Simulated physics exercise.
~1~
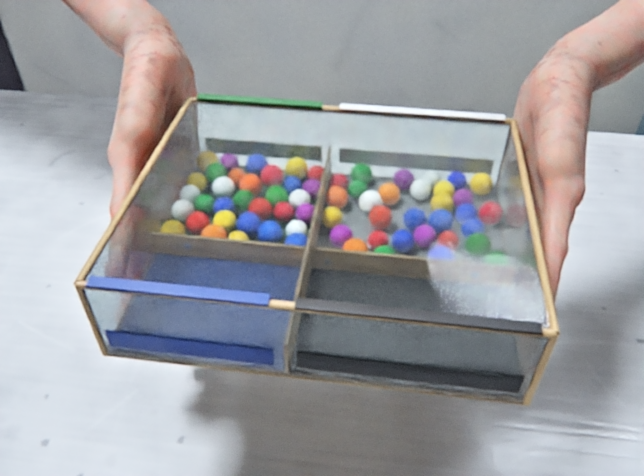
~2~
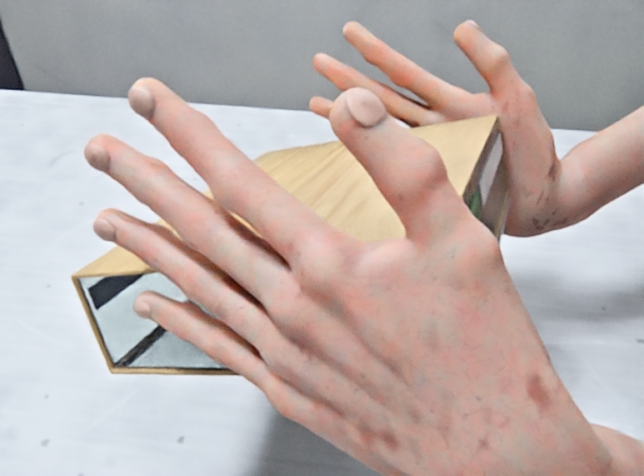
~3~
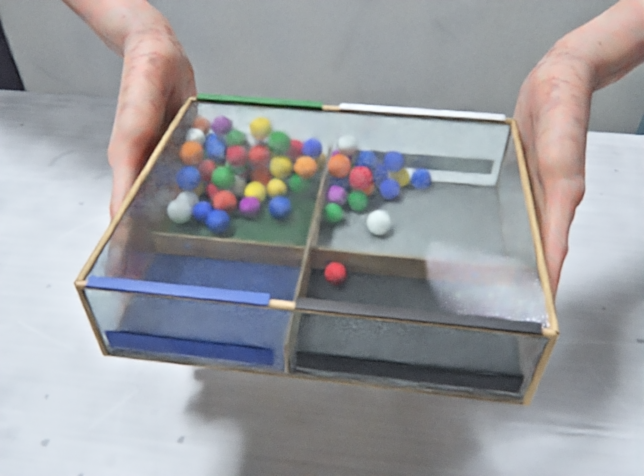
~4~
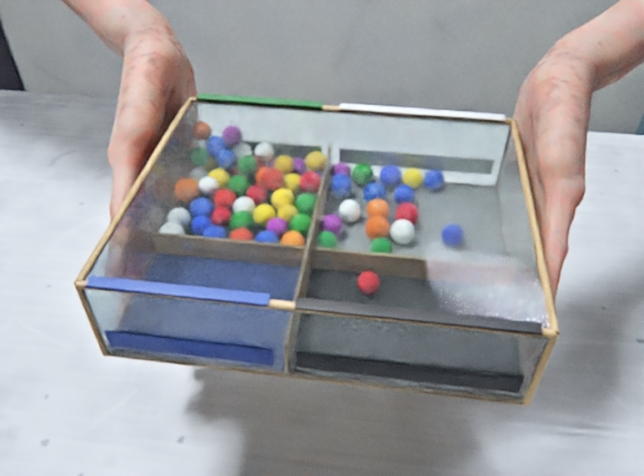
Two hands flipped a clear-lidded box of colorful marbles all the way over, hiding them beneath its wooden base, then brought it upright again, leaving most in the green section, fewer in the white, and one red marble in the black.
